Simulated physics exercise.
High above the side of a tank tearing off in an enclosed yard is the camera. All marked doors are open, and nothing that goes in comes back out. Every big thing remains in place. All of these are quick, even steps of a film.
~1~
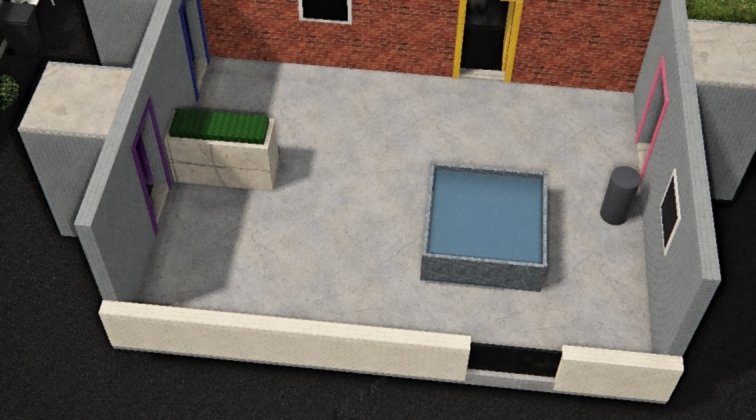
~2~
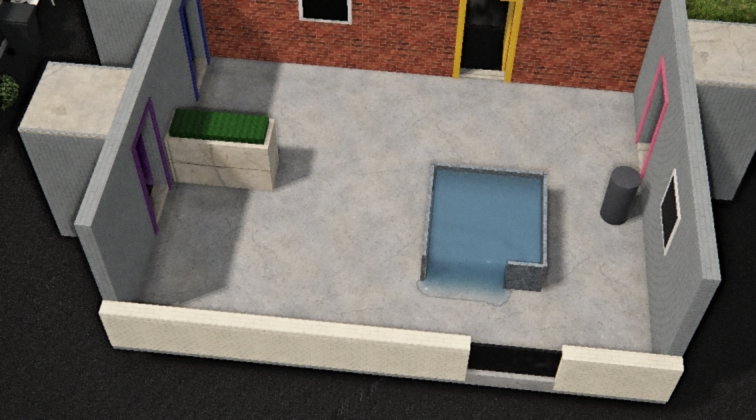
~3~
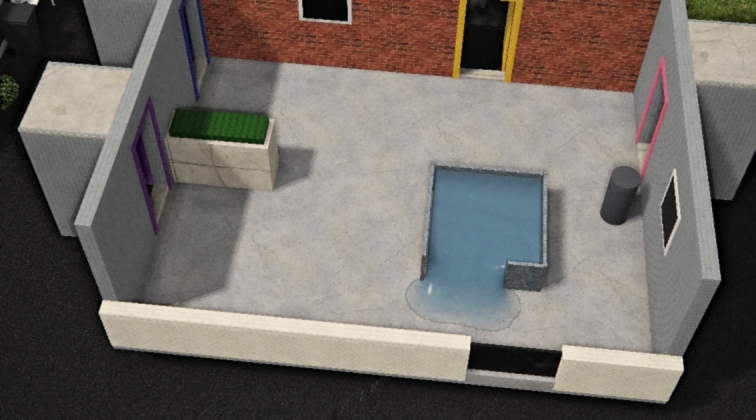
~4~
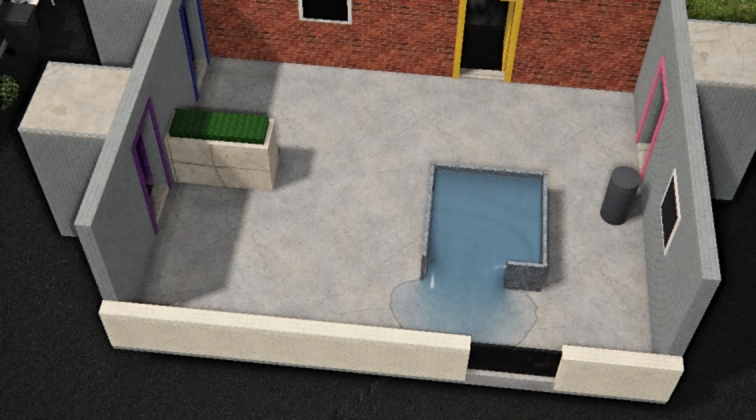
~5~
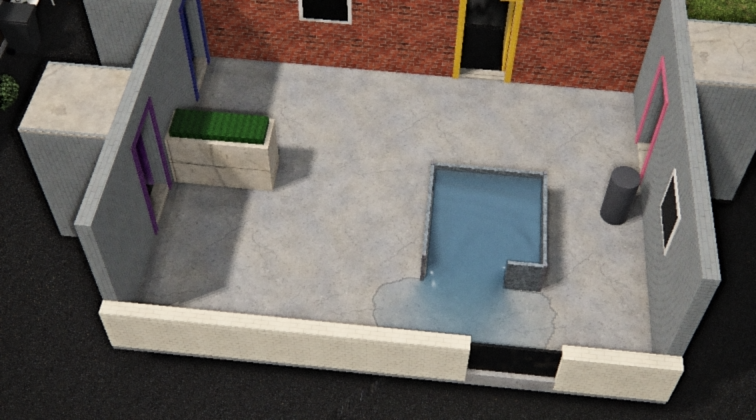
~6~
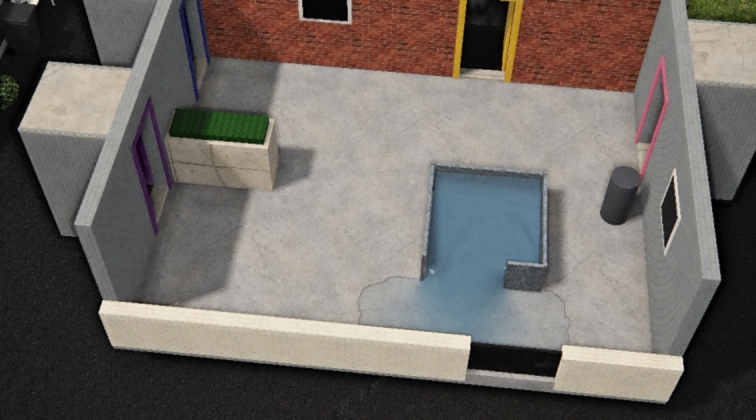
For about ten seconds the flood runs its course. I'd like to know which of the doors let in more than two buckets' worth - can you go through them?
Sure: The blue door does not; the yellow door does not; the pink door does not; the purple door does not.
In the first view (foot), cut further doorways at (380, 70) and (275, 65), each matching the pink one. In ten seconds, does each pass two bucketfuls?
Going in order, the first one stays short and the second one stays short.
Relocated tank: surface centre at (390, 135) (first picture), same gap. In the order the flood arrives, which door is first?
The purple-painted one is first.
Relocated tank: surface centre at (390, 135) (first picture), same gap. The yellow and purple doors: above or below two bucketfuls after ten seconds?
In turn, yellow remains below the limit and purple remains below the limit.
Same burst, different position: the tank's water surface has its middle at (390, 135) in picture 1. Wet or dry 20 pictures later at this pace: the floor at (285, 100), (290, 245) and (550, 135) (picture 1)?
Well, in the order you listed them, they'd be unreached, reached by the flood and unreached.
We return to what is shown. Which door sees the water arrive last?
Answer - the yellow door.
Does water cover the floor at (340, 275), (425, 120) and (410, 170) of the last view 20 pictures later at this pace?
As listed, the points end up soaked, high and dry and high and dry.
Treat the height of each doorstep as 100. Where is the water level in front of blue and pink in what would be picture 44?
I'd say around 0 and 50 in a hundred.
A moment on, water covers 10 % of the floor; the blue door not reached, the yellow door not reached, the pink door not reached, the purple door not reached.
Next, water covers 25 % of the floor; the blue door not reached, the yellow door not reached, the pink door not reached, the purple door not reached.
Then, water covers 40 % of the floor; the blue door not reached, the yellow door not reached, the pink door wet at the sill, nothing in, the purple door wet at the sill, nothing in.
Later, water covers 60 % of the floor; the blue door wet at the sill, nothing in, the yellow door not reached, the pink door wet at the sill, nothing in, the purple door under two buckets in.
In the end, water covers 80 % of the floor; the blue door wet at the sill, nothing in, the yellow door wet at the sill, nothing in, the pink door wet at the sill, nothing in, the purple door under two buckets in.
